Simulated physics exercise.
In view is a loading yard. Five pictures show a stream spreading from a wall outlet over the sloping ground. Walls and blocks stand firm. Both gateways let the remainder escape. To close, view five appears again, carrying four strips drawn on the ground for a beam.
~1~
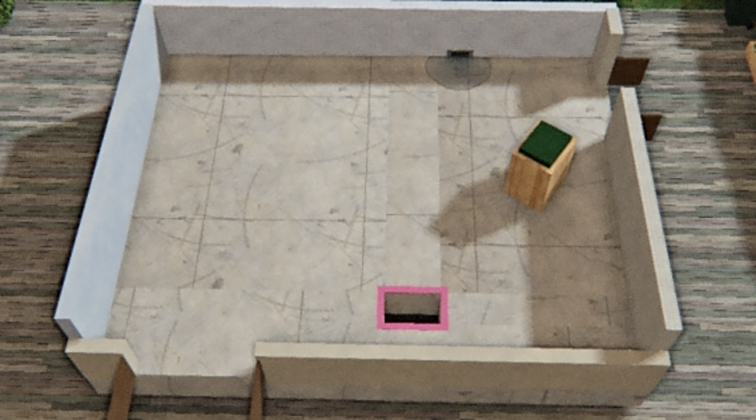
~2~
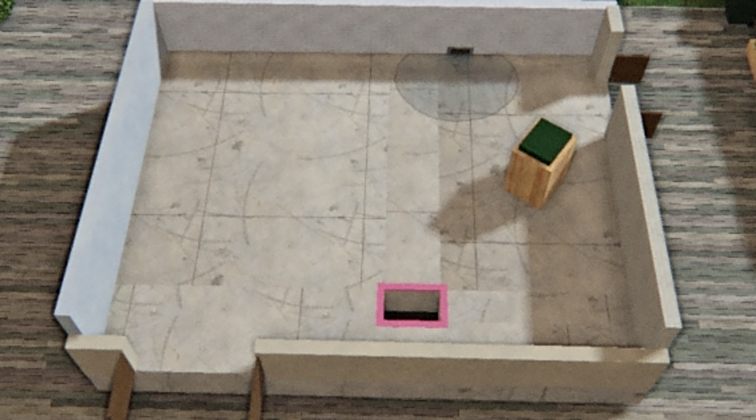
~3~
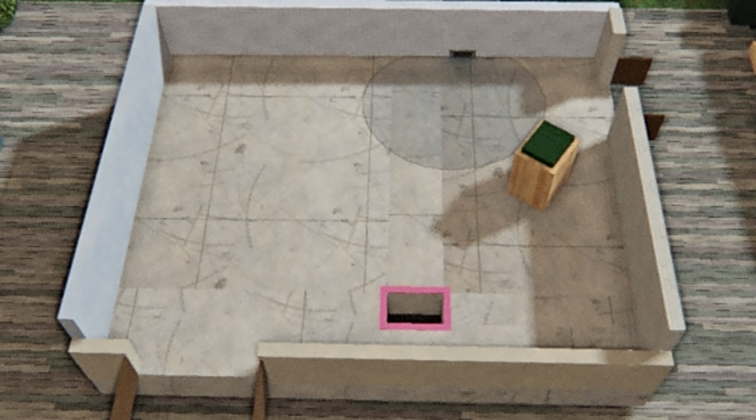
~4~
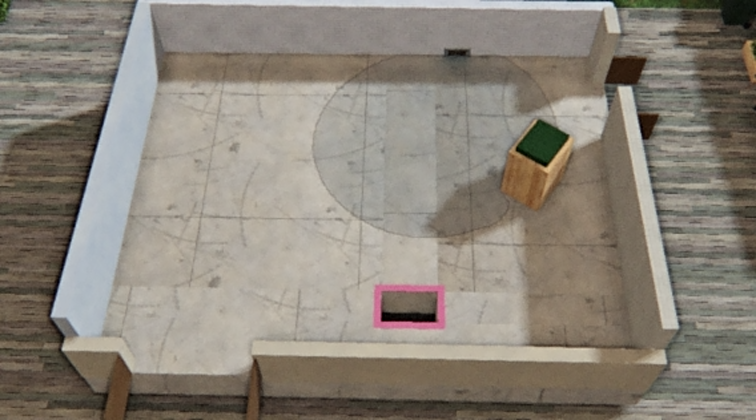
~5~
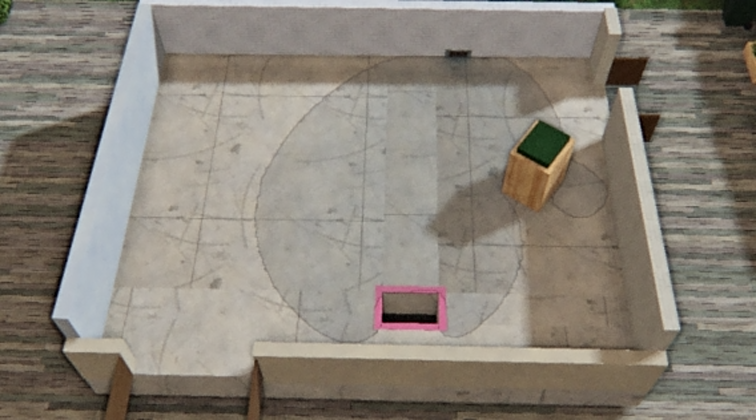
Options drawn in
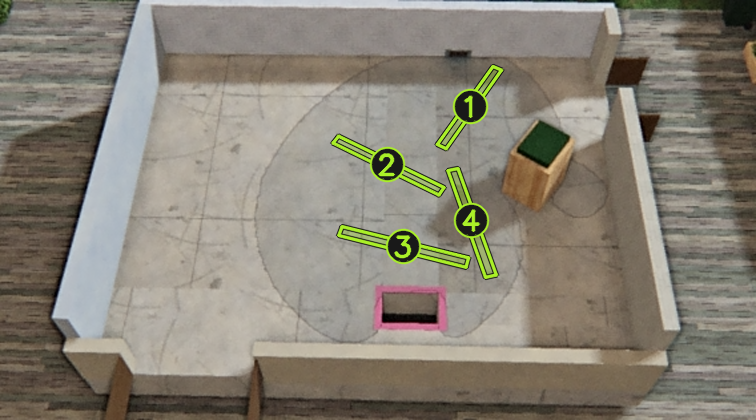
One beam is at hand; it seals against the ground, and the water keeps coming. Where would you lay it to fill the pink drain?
Take 2.
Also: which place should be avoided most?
3 it is.
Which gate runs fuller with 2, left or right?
The left one.
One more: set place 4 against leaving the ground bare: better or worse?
Worse.
In lime, 1 from (441, 146) to (497, 68); 2 from (335, 139) to (441, 191); 3 from (340, 231) to (467, 262); 4 from (453, 169) to (490, 276).
With 1, about 21 % of the stream goes into the pink drain, about 77 % out by the gates.
With 2, about 30 % of the stream goes into the pink drain, about 68 % out by the gates.
With 3, about 7 % of the stream goes into the pink drain, about 90 % out by the gates.
With 4, about 22 % of the stream goes into the pink drain, about 76 % out by the gates.
